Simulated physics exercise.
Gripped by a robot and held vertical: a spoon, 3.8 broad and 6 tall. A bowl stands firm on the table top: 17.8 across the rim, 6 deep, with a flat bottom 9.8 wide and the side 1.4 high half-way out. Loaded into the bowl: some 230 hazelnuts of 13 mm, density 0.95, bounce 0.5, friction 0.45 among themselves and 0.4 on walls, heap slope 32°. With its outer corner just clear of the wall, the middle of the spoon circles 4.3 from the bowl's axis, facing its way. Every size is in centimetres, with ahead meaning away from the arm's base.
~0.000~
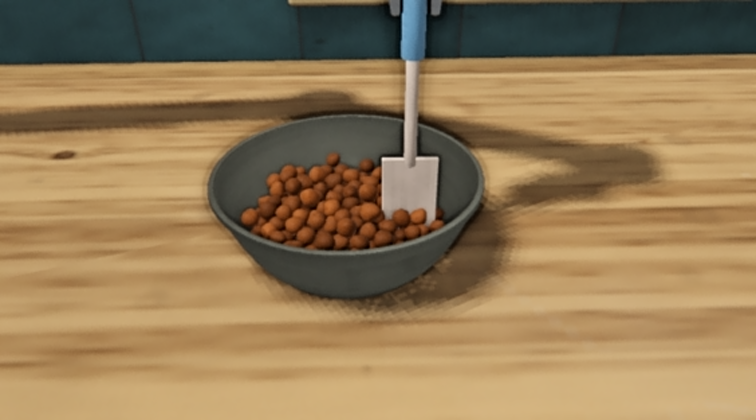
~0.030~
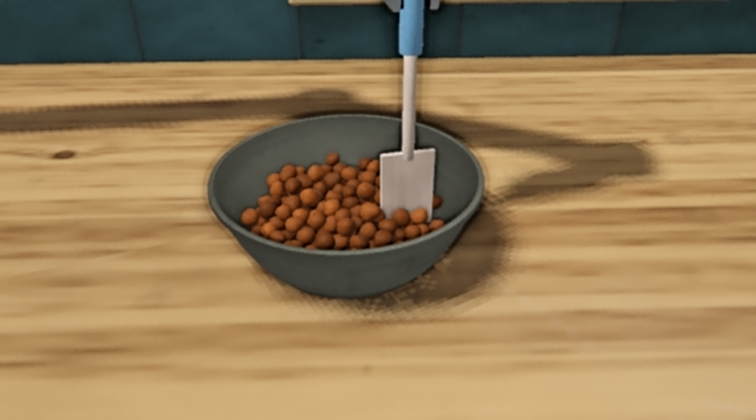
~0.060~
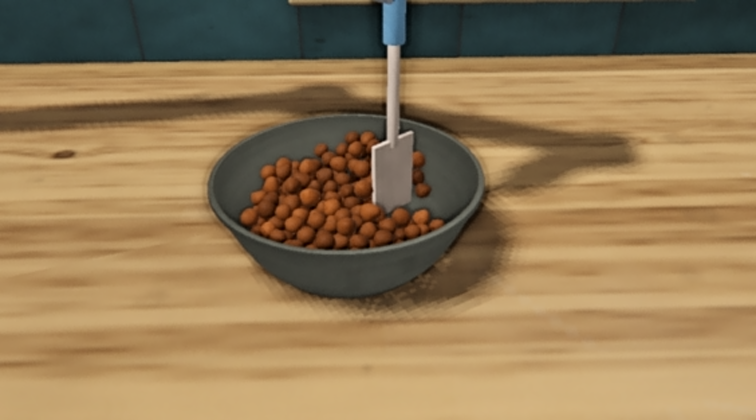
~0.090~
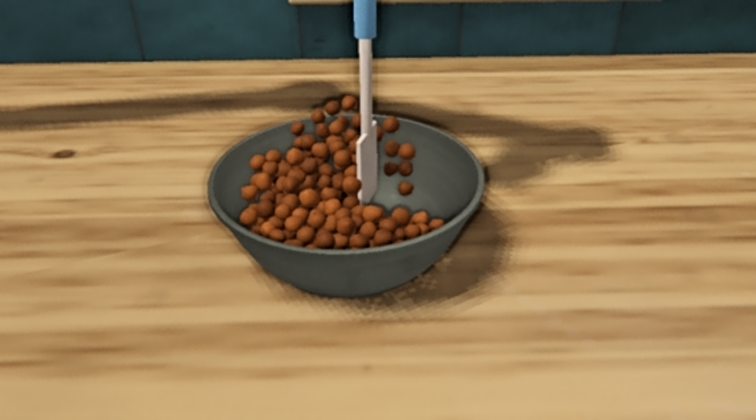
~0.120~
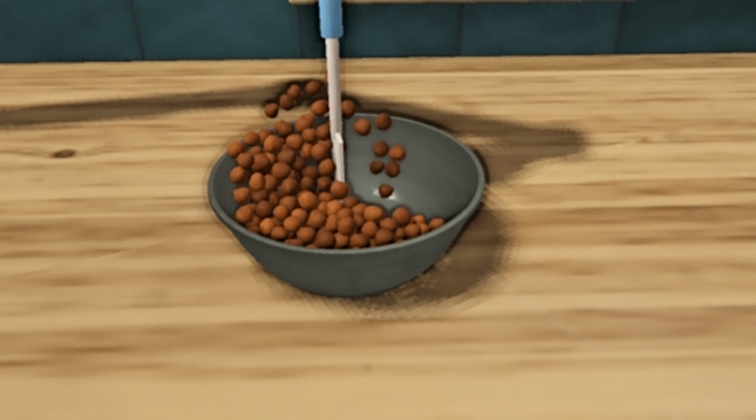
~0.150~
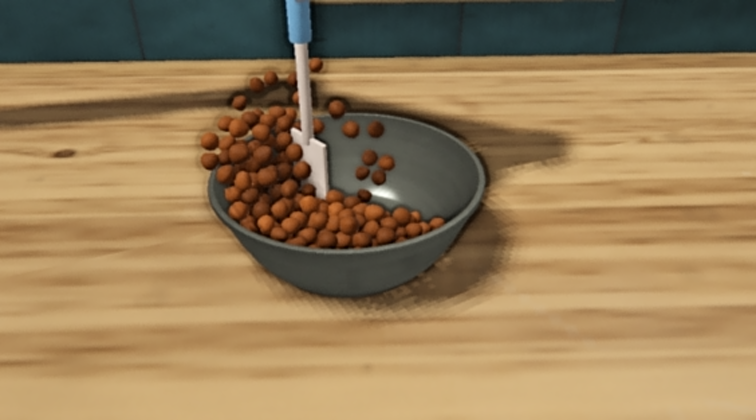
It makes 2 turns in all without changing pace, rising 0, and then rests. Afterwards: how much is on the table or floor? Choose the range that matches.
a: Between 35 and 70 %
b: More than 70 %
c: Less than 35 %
Between 35 and 70 %.
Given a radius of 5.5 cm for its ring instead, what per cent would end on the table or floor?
Close to 40 in a hundred then.
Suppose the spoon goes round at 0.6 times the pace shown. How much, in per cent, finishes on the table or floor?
Roughly 30 per cent.
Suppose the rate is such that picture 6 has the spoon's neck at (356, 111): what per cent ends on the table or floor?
Around 30 in a hundred.
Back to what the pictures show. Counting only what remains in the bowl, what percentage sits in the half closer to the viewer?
Around 40 per cent of what the bowl keeps.
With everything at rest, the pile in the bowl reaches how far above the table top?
It reaches some 4.5 cm above the table.
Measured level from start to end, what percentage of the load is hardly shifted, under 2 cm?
10 %.
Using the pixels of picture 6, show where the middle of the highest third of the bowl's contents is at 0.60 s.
It is centred roughly at (278, 236).
After 0.38 s, 359° round, highest piece 9 above the table; 153 in the bowl, 48 on the table or floor, 27 in flight or on the tool.
After 0.60 s, 226° round, highest piece 9 above the table; 118 in the bowl, 99 on the table or floor, 11 in flight or on the tool.
After 0.91 s, 0° round, highest piece 5 above the table; 120 on the table or floor, 108 in the bowl.
After 1.61 s, 0° round, highest piece 4 above the table; 120 on the table or floor, 108 in the bowl.
At rest, 120 on the table or floor, 108 in the bowl. That is 53 % on the table or floor.
